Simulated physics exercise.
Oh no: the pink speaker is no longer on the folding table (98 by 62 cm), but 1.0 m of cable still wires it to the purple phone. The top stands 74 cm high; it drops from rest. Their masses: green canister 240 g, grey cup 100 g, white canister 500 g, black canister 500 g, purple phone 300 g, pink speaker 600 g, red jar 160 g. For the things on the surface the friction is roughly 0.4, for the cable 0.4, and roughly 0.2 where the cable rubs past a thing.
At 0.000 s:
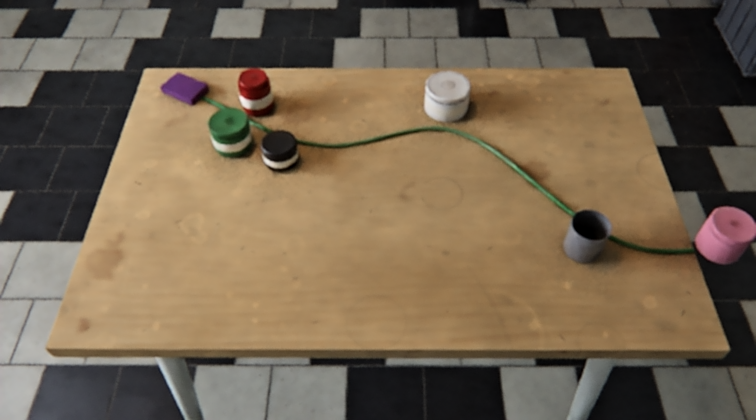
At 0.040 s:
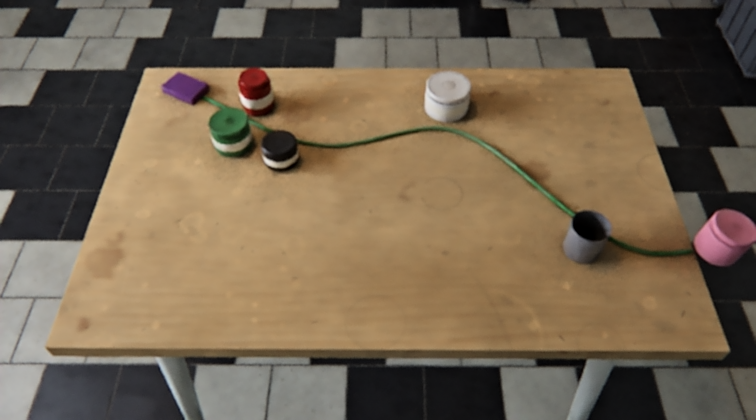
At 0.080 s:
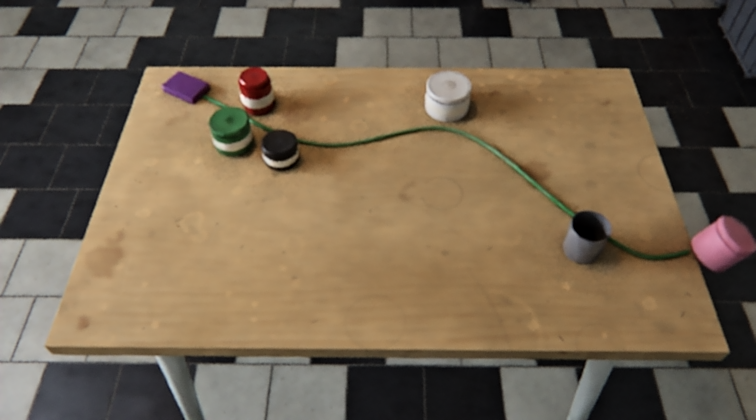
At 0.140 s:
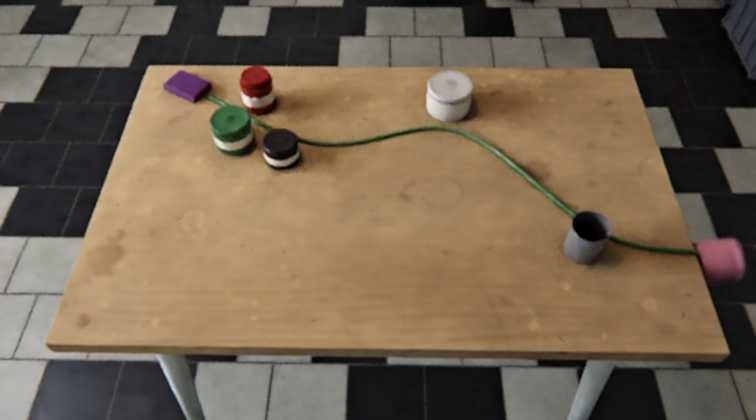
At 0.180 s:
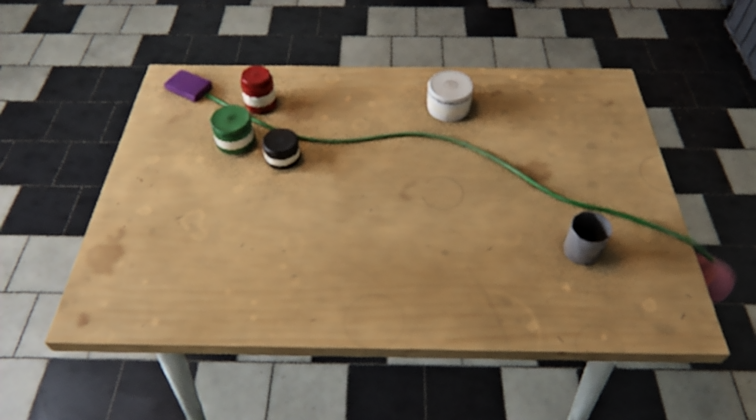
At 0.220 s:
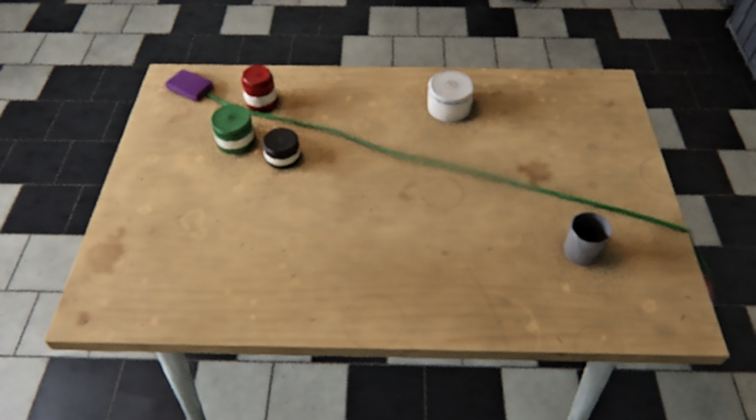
On a wooden table over a black and white tiled floor, jars and a cup sat still while a pink cylinder dropped off the right edge, pulling the green cable behind it straighter across the top.
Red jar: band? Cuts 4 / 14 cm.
I'd predict it relocates a modest distance.
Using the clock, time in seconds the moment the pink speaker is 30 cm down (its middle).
That comes at 0.44 seconds.
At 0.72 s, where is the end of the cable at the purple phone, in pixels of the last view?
Near (400, 148).
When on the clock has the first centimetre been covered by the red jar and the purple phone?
For the red jar it's 0.34 s, while the purple phone gets there at 0.26 s.
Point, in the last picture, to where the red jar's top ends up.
Resting point is at approximately (299, 73).
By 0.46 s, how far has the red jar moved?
Red jar: Roughly 8 cm.
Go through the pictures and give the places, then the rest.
The first picture shows shows, red jar (253, 77); cable runs through (632, 246) (534, 182) (440, 128) (339, 145).
The second picture shows shows, pink speaker (734, 226); cable runs through (631, 248) (440, 128).
The third picture shows shows, pink speaker (723, 244); cable runs through (629, 250) (441, 128).
The fourth picture shows shows, pink speaker (715, 262); cable runs through (634, 245) (442, 128).
The fifth picture shows shows, pink speaker (705, 278); cable runs through (663, 230) (446, 138).
The sixth picture shows shows, red jar (256, 74); cable runs through (689, 237) (574, 199) (452, 167) (351, 137).
At 0.5 s, the cable's tail end at (287, 120); red jar 7 cm off its start, purple phone 18 cm off its start, pink speaker over the edge.
At 0.7 s, the cable's tail end at (400, 148); red jar 8 cm off its start, purple phone 40 cm off its start, pink speaker over the edge.
At 1.0 s, the cable's tail end at (536, 156); red jar 8 cm off its start at (299, 73), purple phone 64 cm off its start at (514, 154), pink speaker over the edge.
At 1.2 s, the cable's tail end at (592, 160); red jar 8 cm off its start, purple phone 74 cm off its start, pink speaker over the edge.
At 2.4 s, the cable's tail end at (592, 160); red jar 8 cm off its start at (299, 73), purple phone 74 cm off its start at (571, 159), pink speaker over the edge.
